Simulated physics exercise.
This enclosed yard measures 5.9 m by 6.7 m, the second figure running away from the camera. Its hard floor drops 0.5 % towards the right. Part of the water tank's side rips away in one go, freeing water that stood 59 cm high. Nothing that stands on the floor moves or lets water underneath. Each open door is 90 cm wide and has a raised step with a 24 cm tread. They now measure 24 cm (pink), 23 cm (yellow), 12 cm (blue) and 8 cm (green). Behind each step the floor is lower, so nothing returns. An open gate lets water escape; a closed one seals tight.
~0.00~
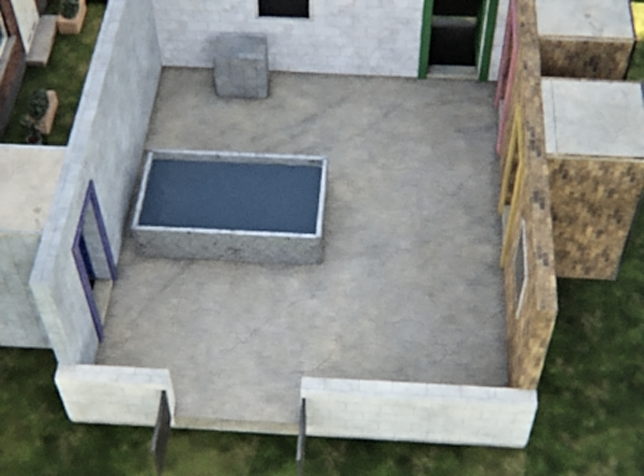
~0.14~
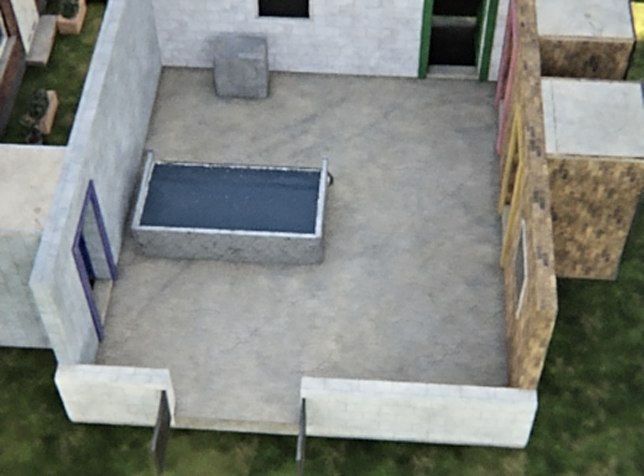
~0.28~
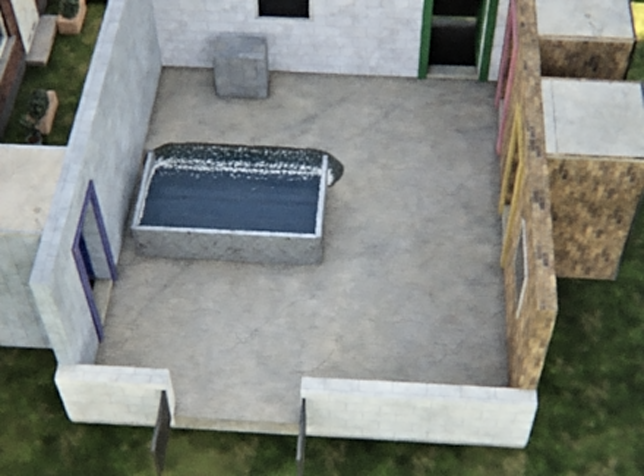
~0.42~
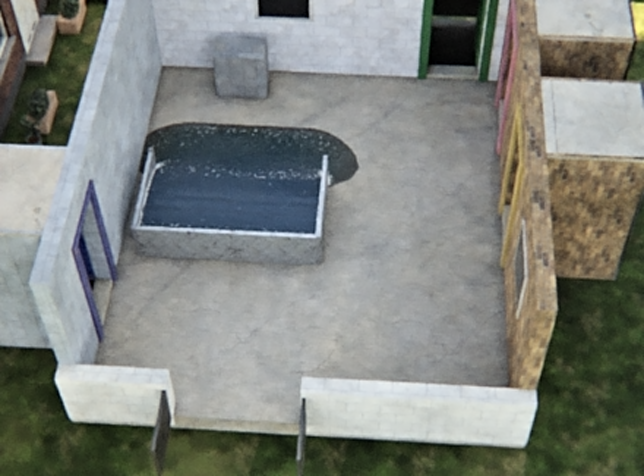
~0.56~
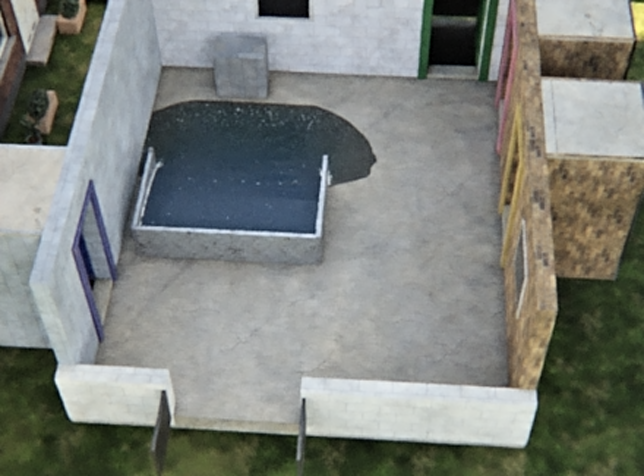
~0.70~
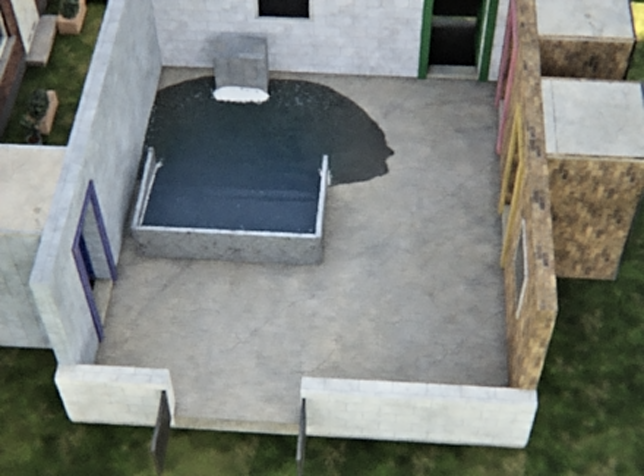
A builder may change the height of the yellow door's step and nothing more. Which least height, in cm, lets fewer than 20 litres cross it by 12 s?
Some 5.5 cm above the ground.
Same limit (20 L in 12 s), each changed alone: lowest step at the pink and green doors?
Roughly 18 cm at pink and 13.5 cm at green.
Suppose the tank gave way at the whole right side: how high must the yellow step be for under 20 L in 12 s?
Then roughly 25 cm.
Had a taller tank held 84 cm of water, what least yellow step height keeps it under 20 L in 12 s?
Then roughly 8.5 cm.
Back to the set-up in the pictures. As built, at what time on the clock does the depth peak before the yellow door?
Around 6.0 s.
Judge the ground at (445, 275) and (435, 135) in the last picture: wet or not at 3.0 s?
In that order: Not reached, wet.
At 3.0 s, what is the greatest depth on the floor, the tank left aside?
About 34 cm.
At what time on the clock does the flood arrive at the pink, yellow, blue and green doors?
Arrival: Pink 2.6 s, yellow 3.4 s, blue 4.0 s, green 1.8 s.
After 1.4 s water covers 30 % of the floor, deepest (48 cm) near (161, 73); it has not reached the yellow door.
After 3.0 s water covers 35 % of the floor, deepest (34 cm) near (490, 88); it has not reached the yellow door.
After 12.0 s water covers 95 % of the floor, deepest (10 cm) near (98, 351); 5 cm at the yellow door, 0 litres in over its 23 cm step.
At the yellow door as built, the water arrived by 3.4 s and peaked near 10 cm at 6.0 s.
With a step of 5 cm, 25 litres would have come in within the 12 s; with 6.5 cm, 11 litres. So under 20 litres takes about 5.5 cm.
